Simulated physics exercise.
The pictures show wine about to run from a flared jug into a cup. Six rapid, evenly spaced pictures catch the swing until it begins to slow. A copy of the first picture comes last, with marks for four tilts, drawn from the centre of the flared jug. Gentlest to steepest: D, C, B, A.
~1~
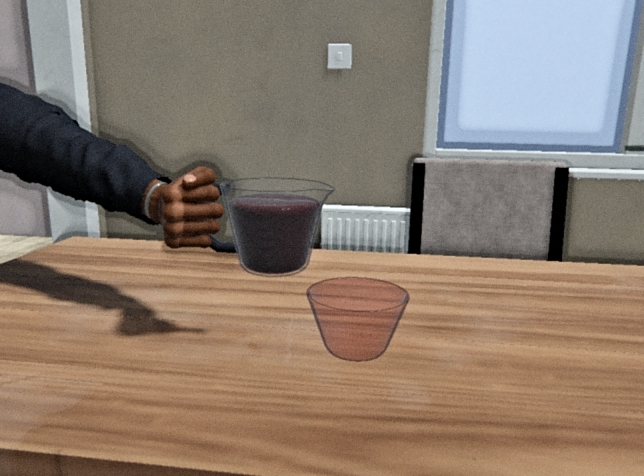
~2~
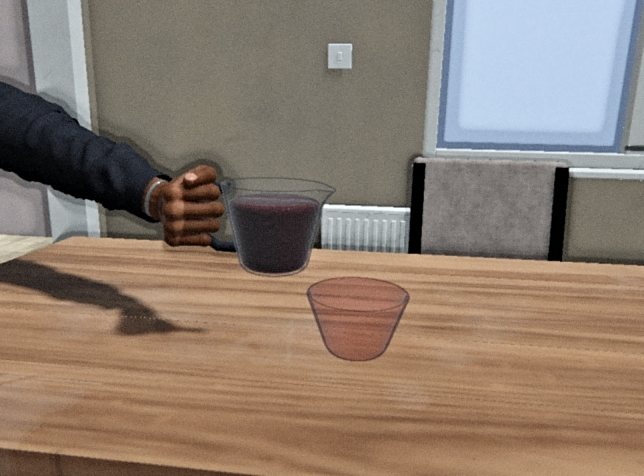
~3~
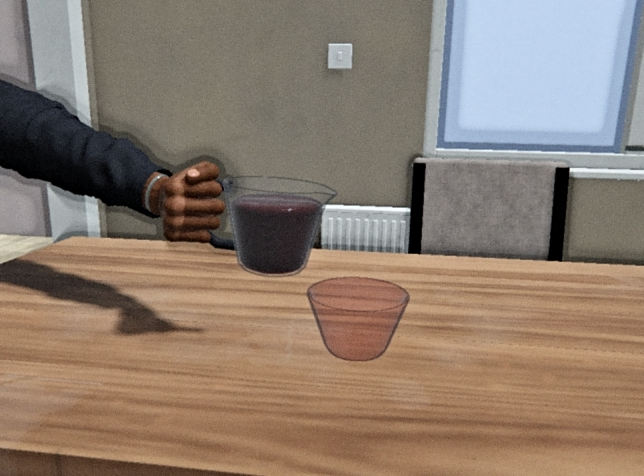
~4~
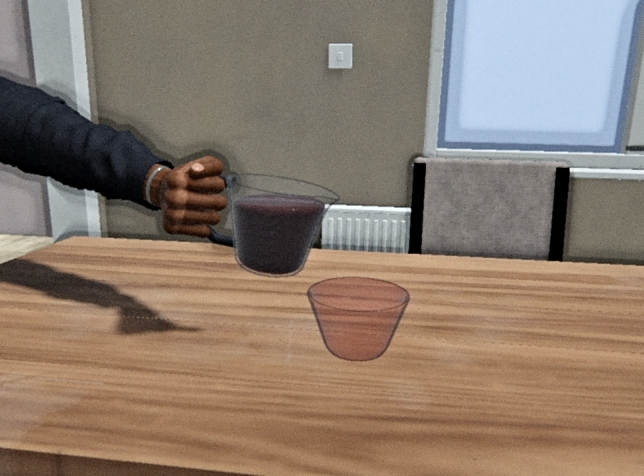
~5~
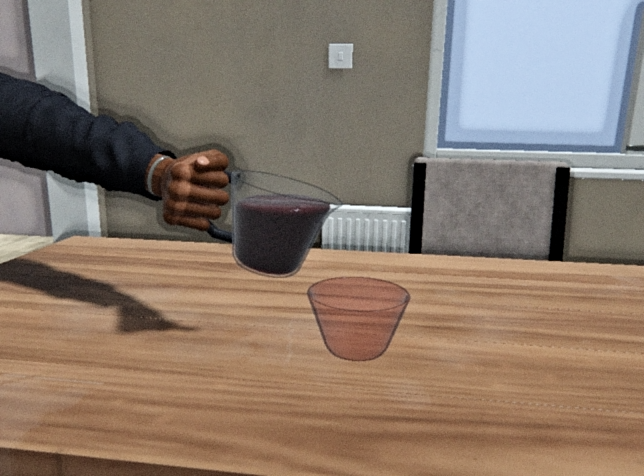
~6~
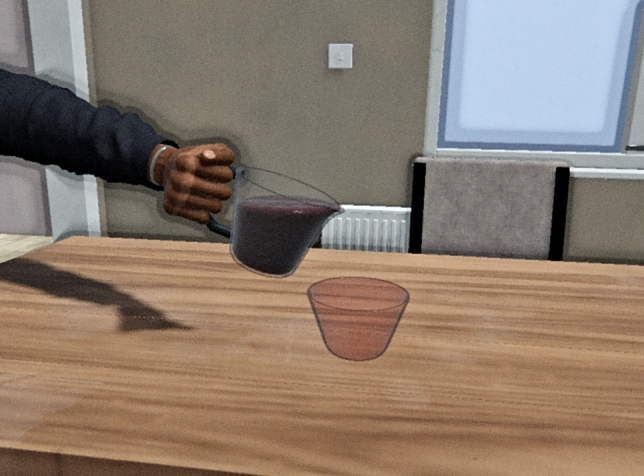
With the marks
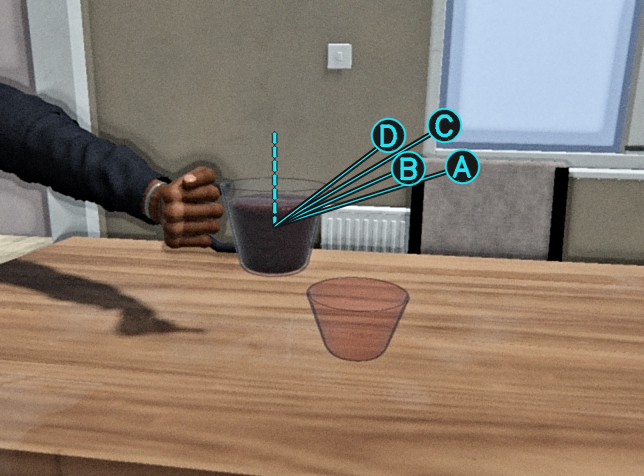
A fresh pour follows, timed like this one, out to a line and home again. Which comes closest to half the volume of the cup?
It is D.
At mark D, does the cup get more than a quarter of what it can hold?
Yes, it does.
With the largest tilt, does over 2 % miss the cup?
Yes, it does.
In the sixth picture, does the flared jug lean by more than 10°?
Yes, it does.
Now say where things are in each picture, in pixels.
Upright, lip at (333, 189); rim of the cup round (358, 292); nothing has left yet.
Upright, lip at (334, 190); nothing has left yet.
Tipped about 4°, lip at (336, 193); nothing has left yet.
Tipped about 8°, lip at (339, 198); nothing has left yet.
Tipped about 13°, lip at (341, 204); nothing has left yet.
Tipped about 19°, lip at (343, 211); nothing has left yet.
On the marked copy, A at (446, 172); B at (391, 174); C at (430, 134); D at (376, 148).
For mark A, the cup ends with about 72 % of what it can hold; 17 % of the wine is spilt.
For mark B, the cup ends with about 63 % of what it can hold; 15 % of the wine is spilt.
For mark C, the cup ends with about 60 % of what it can hold; 6 % of the wine is spilt.
For mark D, the cup ends with about 51 % of what it can hold; 3 % of the wine is spilt.
